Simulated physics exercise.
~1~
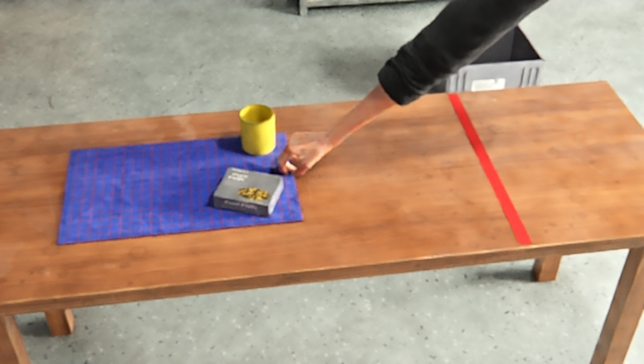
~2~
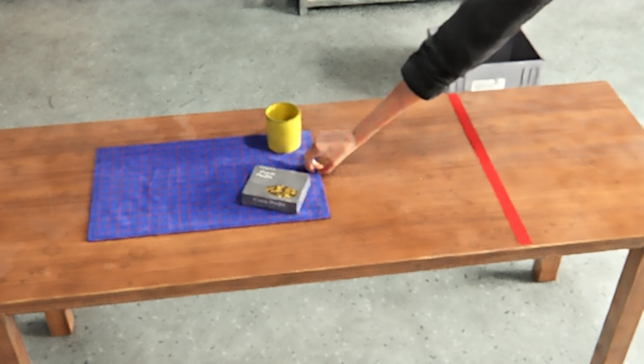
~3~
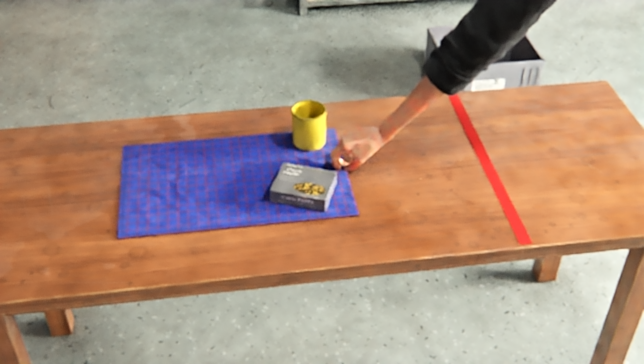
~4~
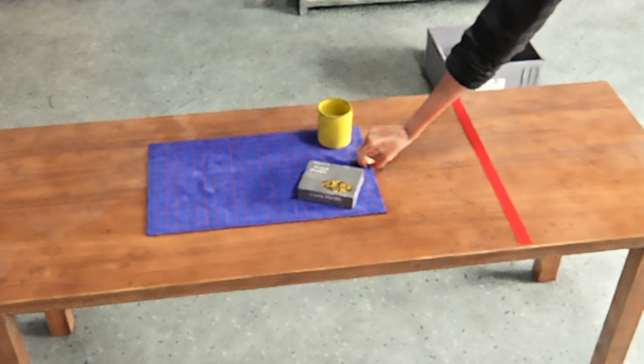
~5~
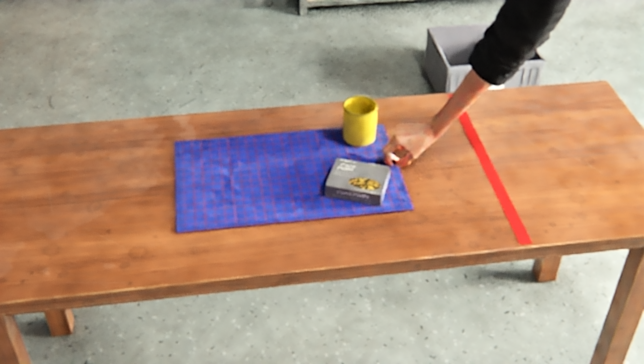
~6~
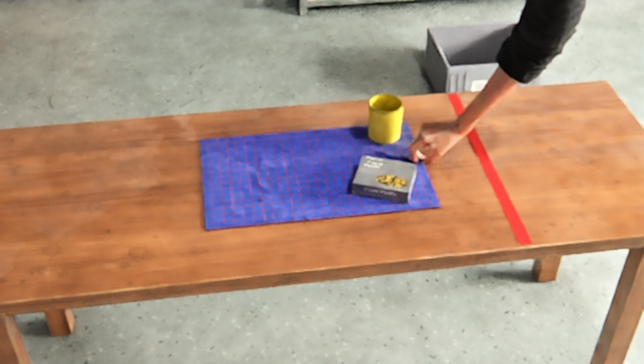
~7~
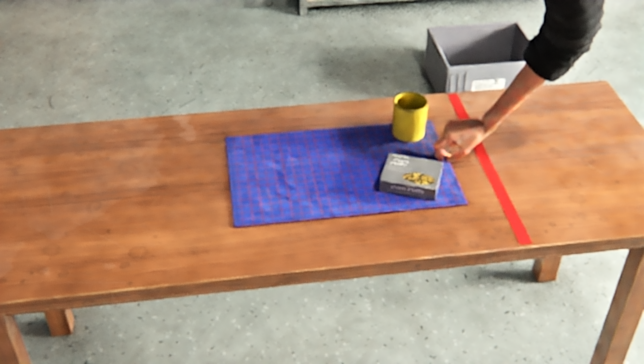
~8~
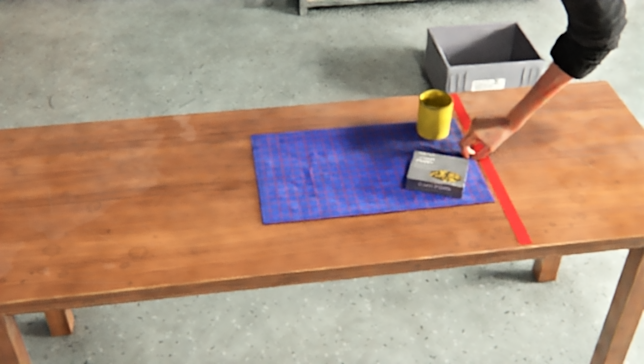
A wooden table stands on a grey concrete floor, seen from above and in front, with a grey bin behind its right side. A blue table runner lies on the left part of the table, carrying a grey packet near its right end and a yellow mug just behind it, while a red strip of tape crosses the tabletop farther right. A dark-sleeved arm reaches in from the upper right and grips the cloth's right edge. The hand draws the cloth steadily to the right, and both objects ride along with it. At the end, the cloth's leading edge is at the tape, with the packet and the upright mug still aboard.
